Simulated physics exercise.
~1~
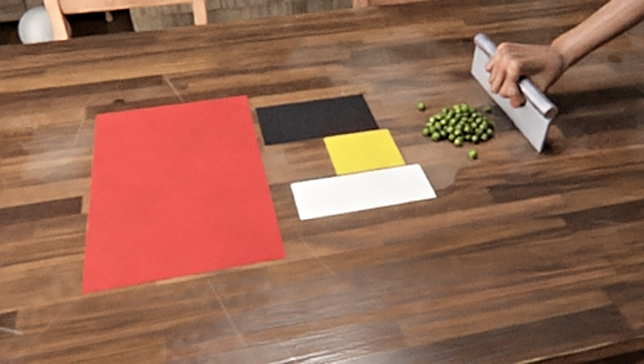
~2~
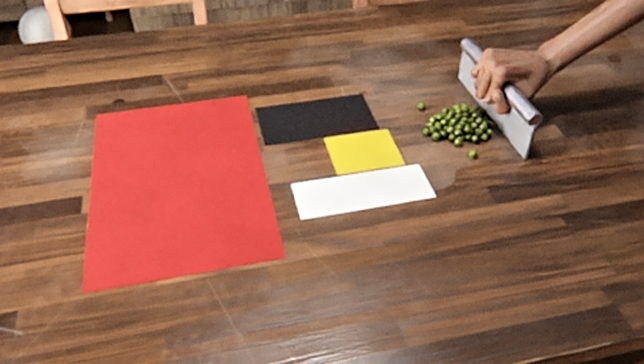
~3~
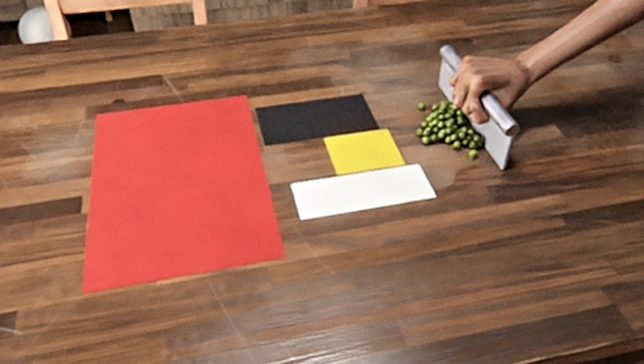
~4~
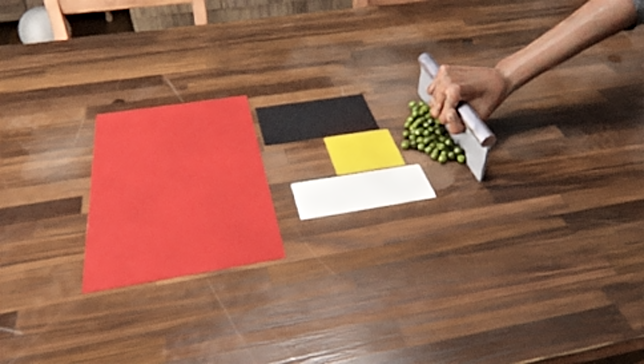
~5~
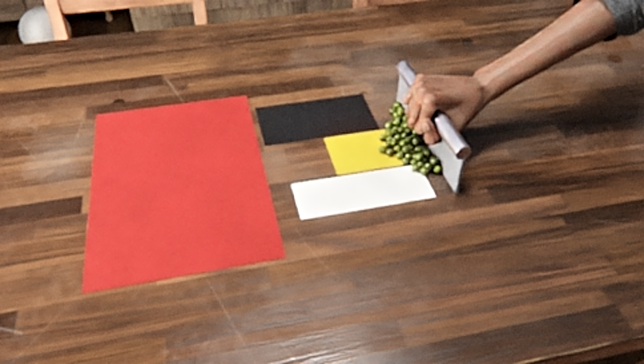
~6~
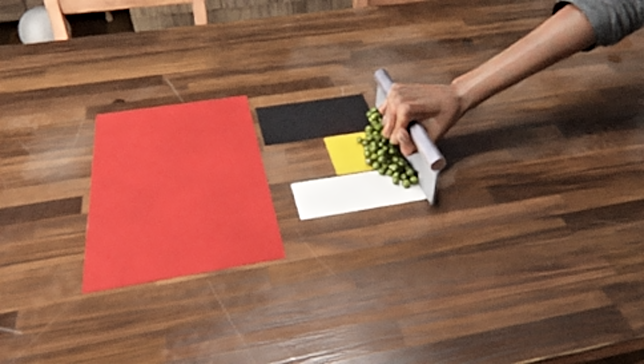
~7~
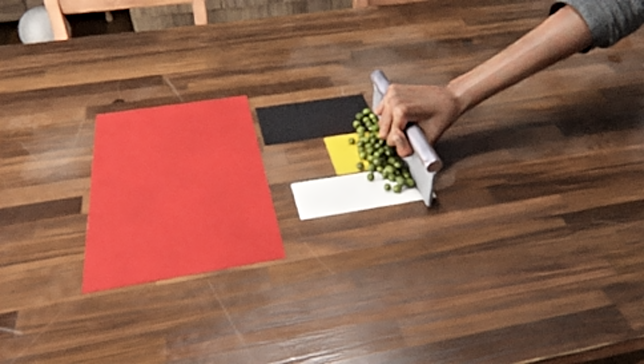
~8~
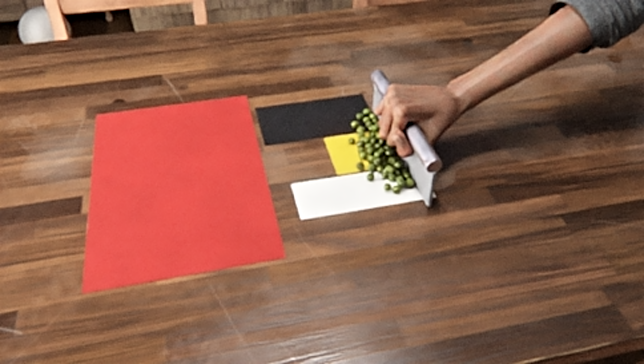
Hand with a scraper pushing small green olives left across a wooden table, stopping with them mostly over yellow and white sheets.
